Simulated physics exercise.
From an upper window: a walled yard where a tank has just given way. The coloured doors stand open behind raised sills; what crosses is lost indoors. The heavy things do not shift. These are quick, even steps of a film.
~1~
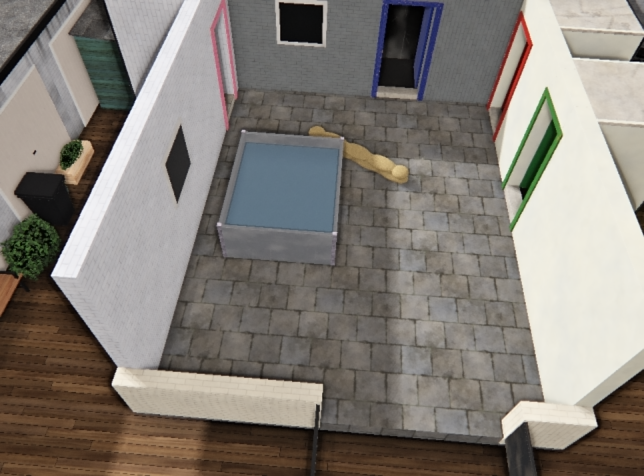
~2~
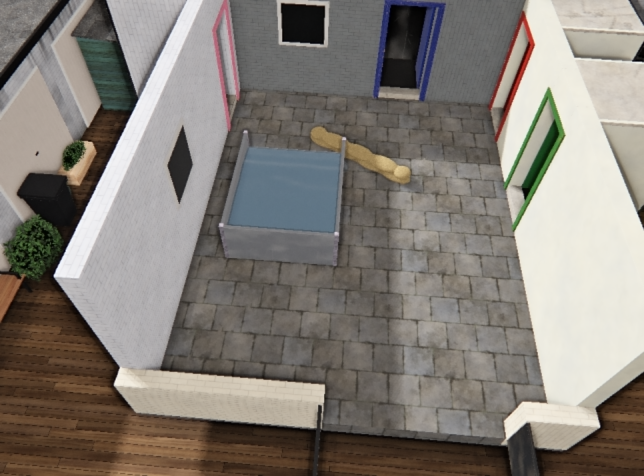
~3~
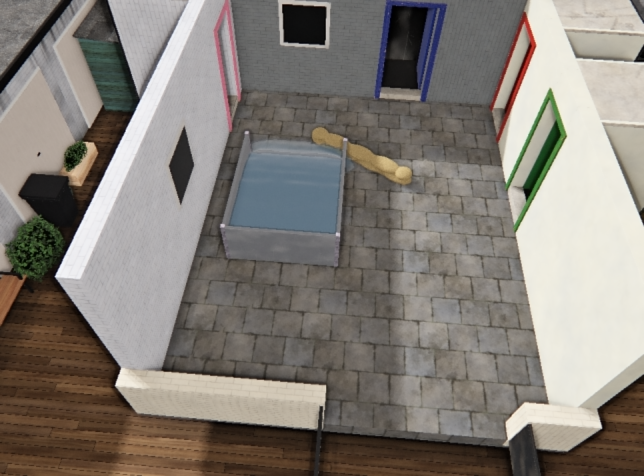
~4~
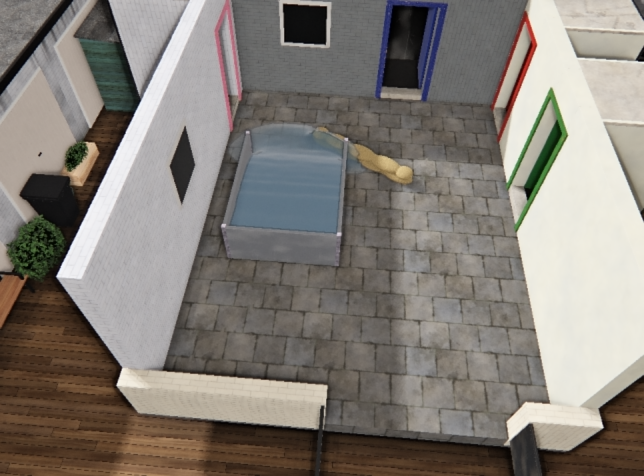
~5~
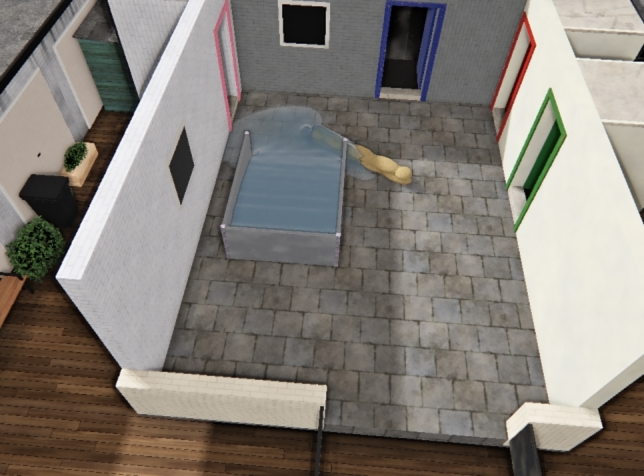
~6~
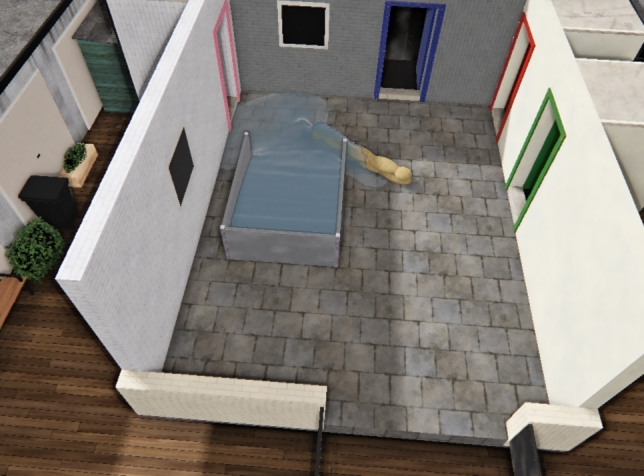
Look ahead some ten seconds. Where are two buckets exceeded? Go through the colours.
One by one: The green door admits no more than that; the red door lets in a lot; the blue door admits no more than that; the pink door lets in a lot.
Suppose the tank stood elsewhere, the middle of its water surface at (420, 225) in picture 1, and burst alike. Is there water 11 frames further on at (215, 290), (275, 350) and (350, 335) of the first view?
One after the other: Free of water, not flooded, clear.
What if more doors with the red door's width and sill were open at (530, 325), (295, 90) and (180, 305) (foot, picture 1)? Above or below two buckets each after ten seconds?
One after the other: Is under, floods, keeps below it.
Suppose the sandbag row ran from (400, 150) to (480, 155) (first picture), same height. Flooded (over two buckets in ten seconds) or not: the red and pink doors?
One by one: The red one takes more, the pink one lets more in.
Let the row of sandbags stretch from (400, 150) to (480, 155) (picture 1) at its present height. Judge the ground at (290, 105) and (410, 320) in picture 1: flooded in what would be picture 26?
As listed: Wet, clear.
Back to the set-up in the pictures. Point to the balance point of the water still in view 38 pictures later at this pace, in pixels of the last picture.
Roughly at (347, 190).
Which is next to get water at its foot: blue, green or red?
I say the one in blue.
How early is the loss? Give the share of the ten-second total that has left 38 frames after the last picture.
About 50 per cent.
A moment on, water covers 25 % of the floor; the green door not reached, the red door not reached, the blue door not reached, the pink door wet at the sill, nothing in.
Next, water covers 40 % of the floor; the green door not reached, the red door not reached, the blue door wet at the sill, nothing in, the pink door far over two buckets in.
Then, water covers 60 % of the floor; the green door not reached, the red door under two buckets in, the blue door wet at the sill, nothing in, the pink door far over two buckets in.
Later, water covers 70 % of the floor; the green door wet at the sill, nothing in, the red door over two buckets in, the blue door wet at the sill, nothing in, the pink door far over two buckets in.
In the end, water covers 95 % of the floor; the green door wet at the sill, nothing in, the red door over two buckets in, the blue door wet at the sill, nothing in, the pink door far over two buckets in.
